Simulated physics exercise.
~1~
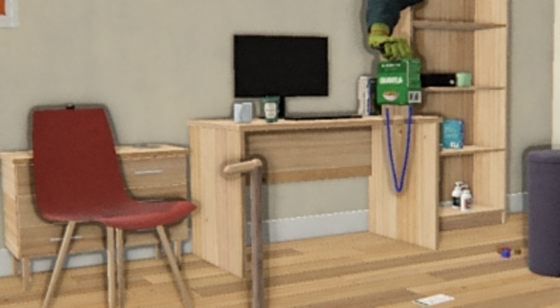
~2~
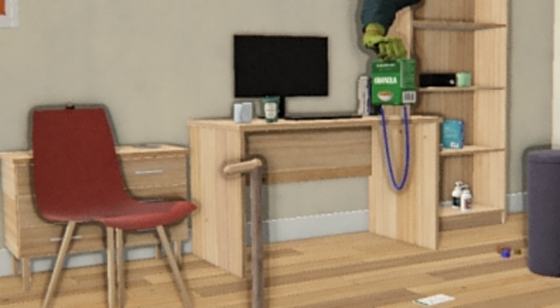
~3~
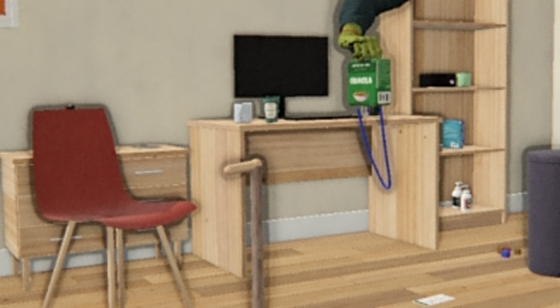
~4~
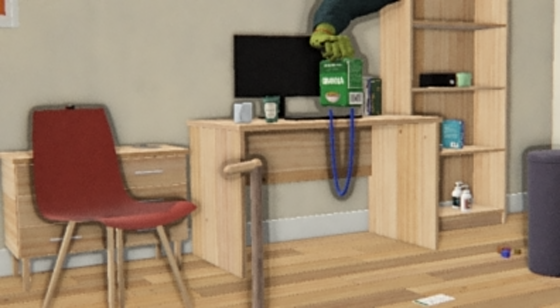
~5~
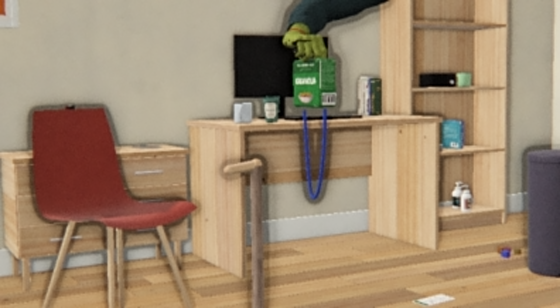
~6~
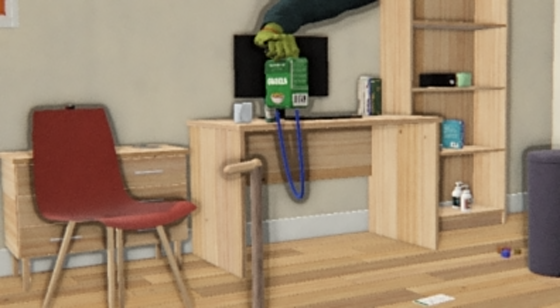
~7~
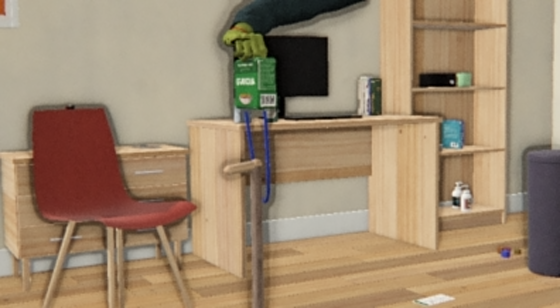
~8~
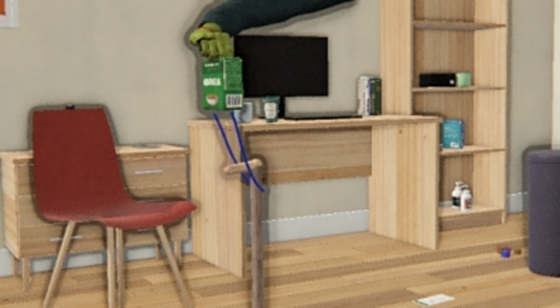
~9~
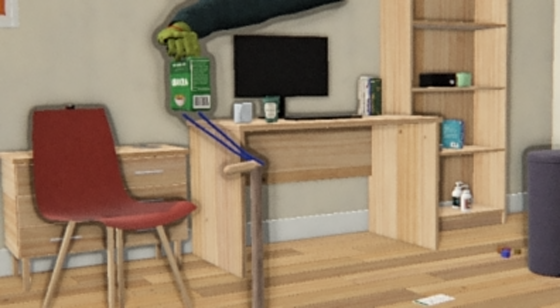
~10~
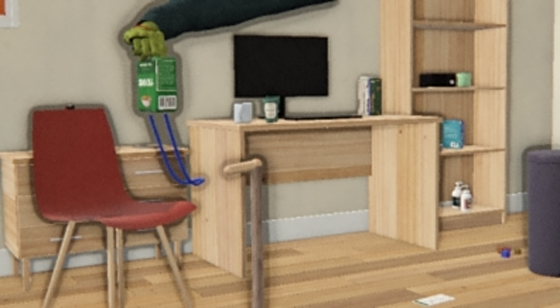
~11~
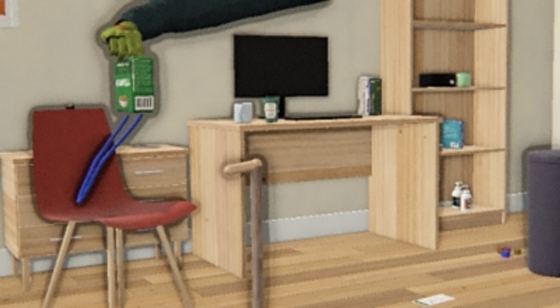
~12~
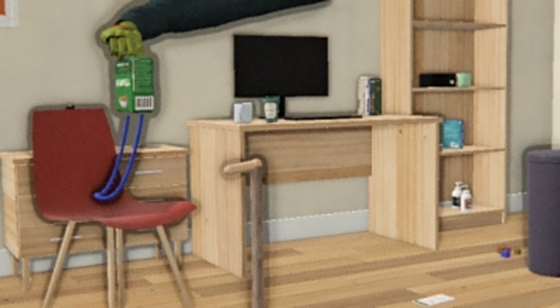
A gloved hand carries a green pouch left past a wooden post, its blue loop swinging clear.
